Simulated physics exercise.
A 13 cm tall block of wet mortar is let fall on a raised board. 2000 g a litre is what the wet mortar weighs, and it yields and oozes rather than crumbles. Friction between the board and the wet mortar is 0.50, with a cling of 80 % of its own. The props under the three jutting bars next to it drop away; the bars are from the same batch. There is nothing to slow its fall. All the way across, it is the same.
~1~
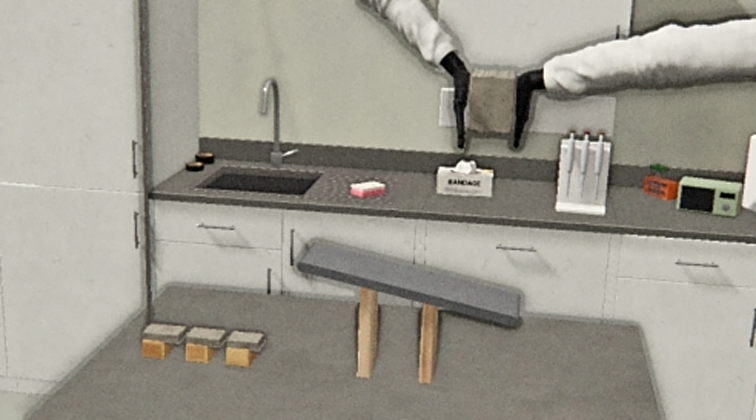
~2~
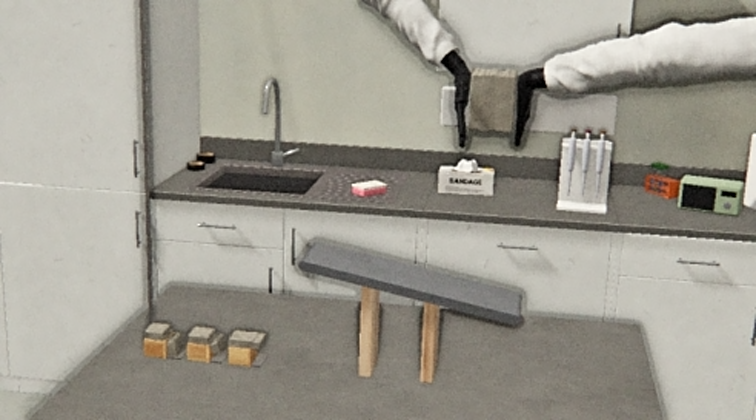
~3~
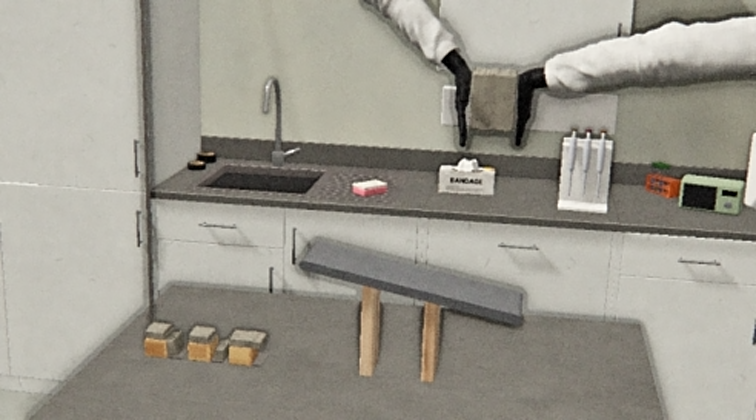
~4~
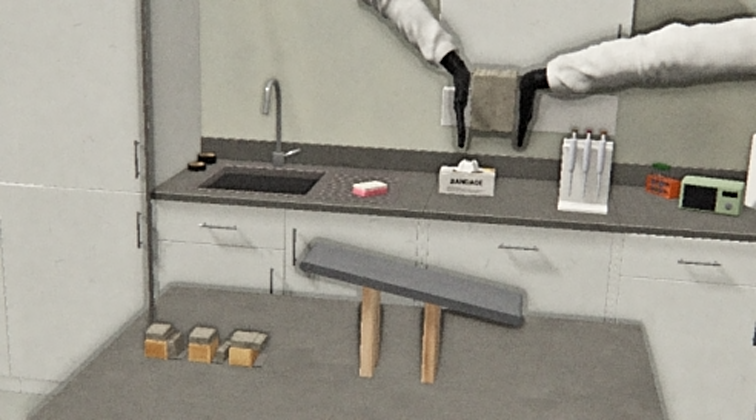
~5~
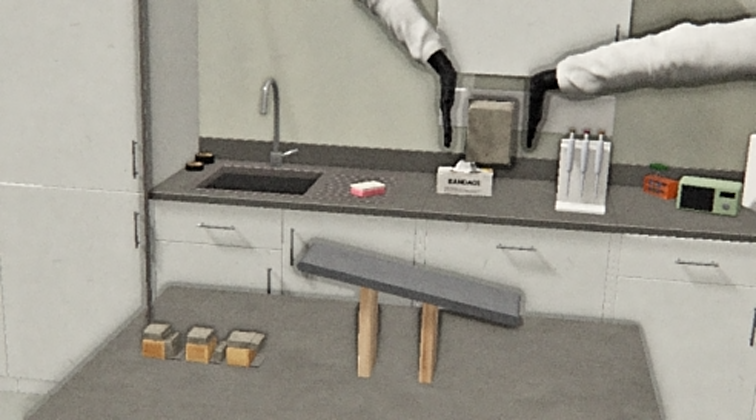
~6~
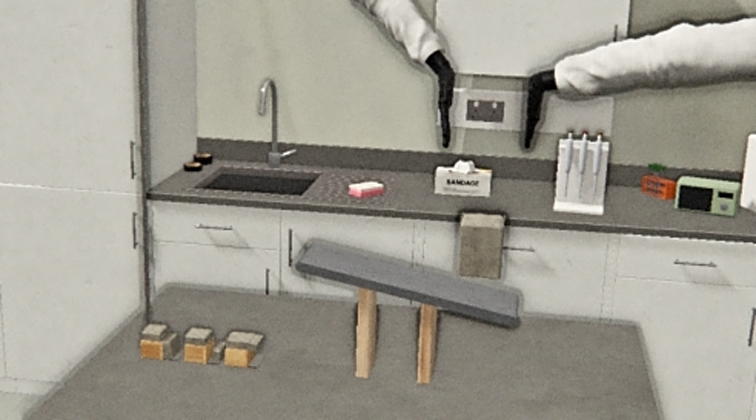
The footage shows two black-gloved hands holding a grey-brown block above a tilted grey board on wooden legs, beside three small blocks whose tops shift slightly; the hands then part and the block drops toward the board.
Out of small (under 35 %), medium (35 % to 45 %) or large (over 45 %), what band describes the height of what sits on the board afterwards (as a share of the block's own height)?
The band that describes it is medium.
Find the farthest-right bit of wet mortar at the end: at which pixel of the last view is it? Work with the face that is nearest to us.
Near (501, 304).
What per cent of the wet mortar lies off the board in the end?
Roughly 40 % ends up off the board.
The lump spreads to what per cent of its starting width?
Around 180 % of the starting width.
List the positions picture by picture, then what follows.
In the first picture, crest of the wet mortar at (507, 77); drop of the bar ends 0, 0, 0 (left to right).
In the second picture, crest of the wet mortar at (508, 76); drop of the bar ends 4.5 cm, 2.9 cm, 3 mm (left to right).
In the third picture, crest of the wet mortar at (509, 75); drop of the bar ends 4.5 cm, 4.4 cm, 3 mm (left to right).
In the fourth picture, crest of the wet mortar at (509, 76); drop of the bar ends 4.5 cm, 4.4 cm, 3 mm (left to right).
In the fifth picture, crest of the wet mortar at (505, 110); drop of the bar ends 4.5 cm, 4.4 cm, 3 mm (left to right).
In the sixth picture, crest of the wet mortar at (496, 227); drop of the bar ends 4.5 cm, 4.4 cm, 3 mm (left to right).
Last picture + 0.11 s, it stands 40 % of its first height and none has gone off the board.
Last picture + 0.24 s, it stands 41 % of its first height and 13 % has gone off the board.
Last picture + 0.38 s, it stands 41 % of its first height and 14 % has gone off the board.
Last picture + 0.51 s, it stands 41 % of its first height and 35 % has gone off the board.
Last picture + 0.68 s, it stands 40 % of its first height and 42 % has gone off the board.
